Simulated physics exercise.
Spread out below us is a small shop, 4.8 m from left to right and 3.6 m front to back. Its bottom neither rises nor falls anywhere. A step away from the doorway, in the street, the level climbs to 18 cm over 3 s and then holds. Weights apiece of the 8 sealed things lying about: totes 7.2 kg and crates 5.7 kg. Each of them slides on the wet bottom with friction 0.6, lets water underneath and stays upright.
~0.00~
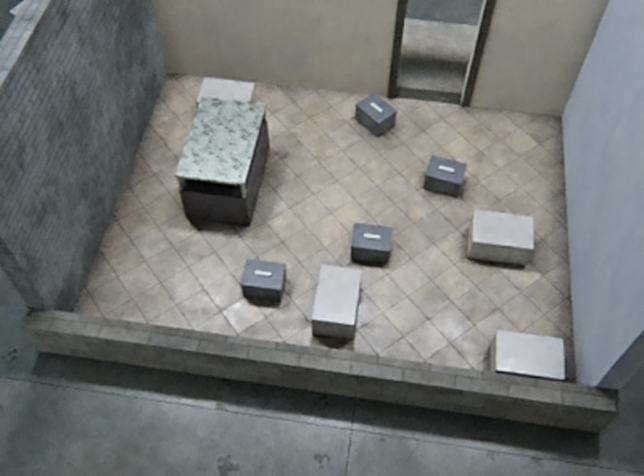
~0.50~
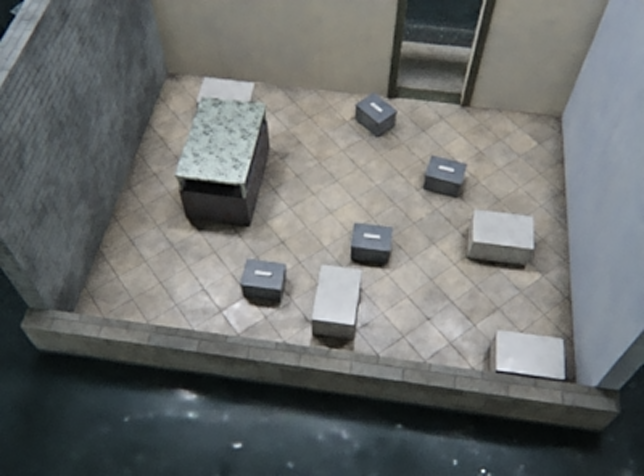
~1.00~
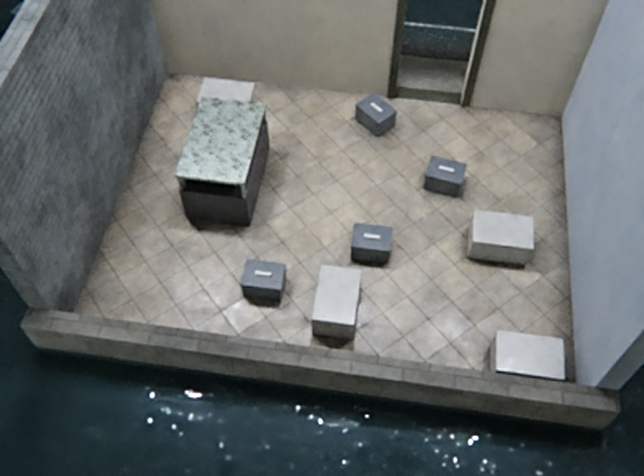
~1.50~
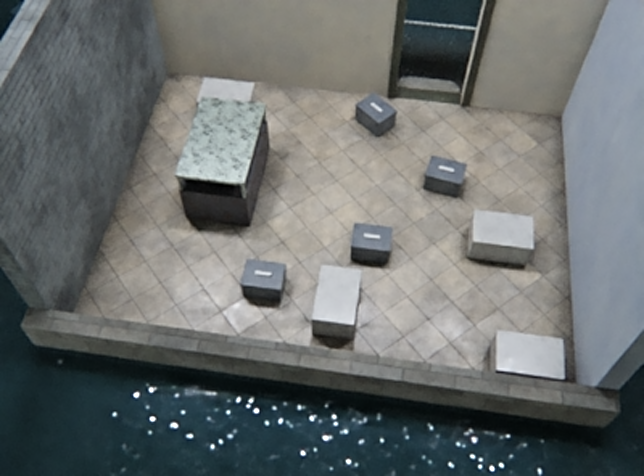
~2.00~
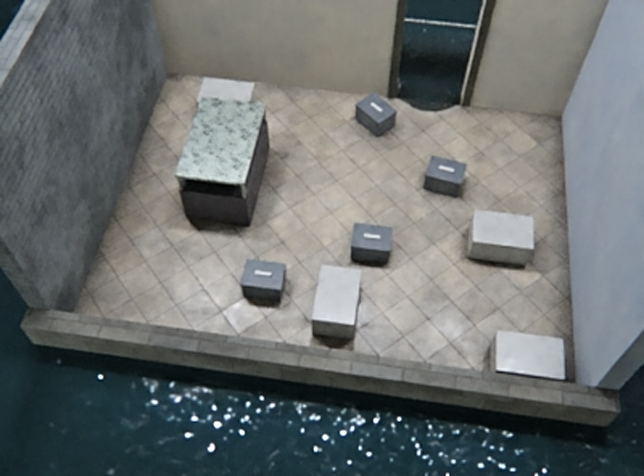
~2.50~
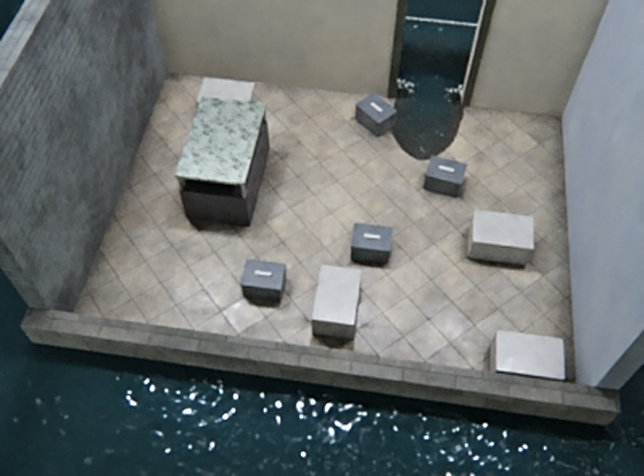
Small tiled shop seen from above, dark water covering the street outside, then spreading through the doorway past motionless boxes.
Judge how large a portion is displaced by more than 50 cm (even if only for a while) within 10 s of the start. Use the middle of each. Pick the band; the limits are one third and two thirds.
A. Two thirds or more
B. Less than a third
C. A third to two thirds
A third to two thirds (C).
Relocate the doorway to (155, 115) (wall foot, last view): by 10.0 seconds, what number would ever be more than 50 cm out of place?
You'd get 3 in that case.
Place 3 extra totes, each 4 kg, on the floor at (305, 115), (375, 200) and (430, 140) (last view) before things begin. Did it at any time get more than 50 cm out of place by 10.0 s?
For each in turn I get a smaller distance, a greater distance and a greater distance.
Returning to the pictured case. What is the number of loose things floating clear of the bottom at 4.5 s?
Answer: 0.
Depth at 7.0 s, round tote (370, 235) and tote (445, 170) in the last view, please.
About 4 and 4 cm.
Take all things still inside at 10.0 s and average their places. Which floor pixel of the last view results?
Close to (366, 257).
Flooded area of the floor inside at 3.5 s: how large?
I'd put it close to 3.0 m2.
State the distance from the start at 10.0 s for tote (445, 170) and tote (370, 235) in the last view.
In turn: 150 cm, 50 cm.
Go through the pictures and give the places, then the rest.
The first picture shows a tote at (376, 108), on the bottom; a crate at (530, 354), on the bottom; water covers 0.0 m2; 0 of 8 have shifted.
The second picture shows a tote at (376, 108) rests on the ground; a crate at (530, 354) rests on the ground; water covers 0.0 m2; 0 of 8 have shifted.
The third picture shows a tote at (376, 108), on the bottom; a crate at (530, 354), on the bottom; 0.0 m2 under water; 0 of 8 have shifted.
The fourth picture shows a tote at (376, 108), on the bottom; a crate at (530, 354) rests on the ground; 0.0 m2 under water; 0 of 8 have shifted.
The fifth picture shows a tote at (376, 108), on the bottom; a crate at (530, 354), on the bottom; 0.1 m2 under water; 0 of 8 have shifted.
The sixth picture shows a tote at (376, 108) rests on the ground; a crate at (530, 354) rests on the ground; water covers 0.6 m2; 0 of 8 have shifted.
After 3.5 s 0 of 8 are over 50 cm from their spots; 0 afloat.
After 4.5 s 1 of 8 are over 50 cm from their spots; 0 afloat.
After 7.0 s 2 of 8 are over 50 cm from their spots; 2 afloat.
After 10.0 s 3 of 8 are over 50 cm from their spots, and 3 have been at some point; 5 afloat.
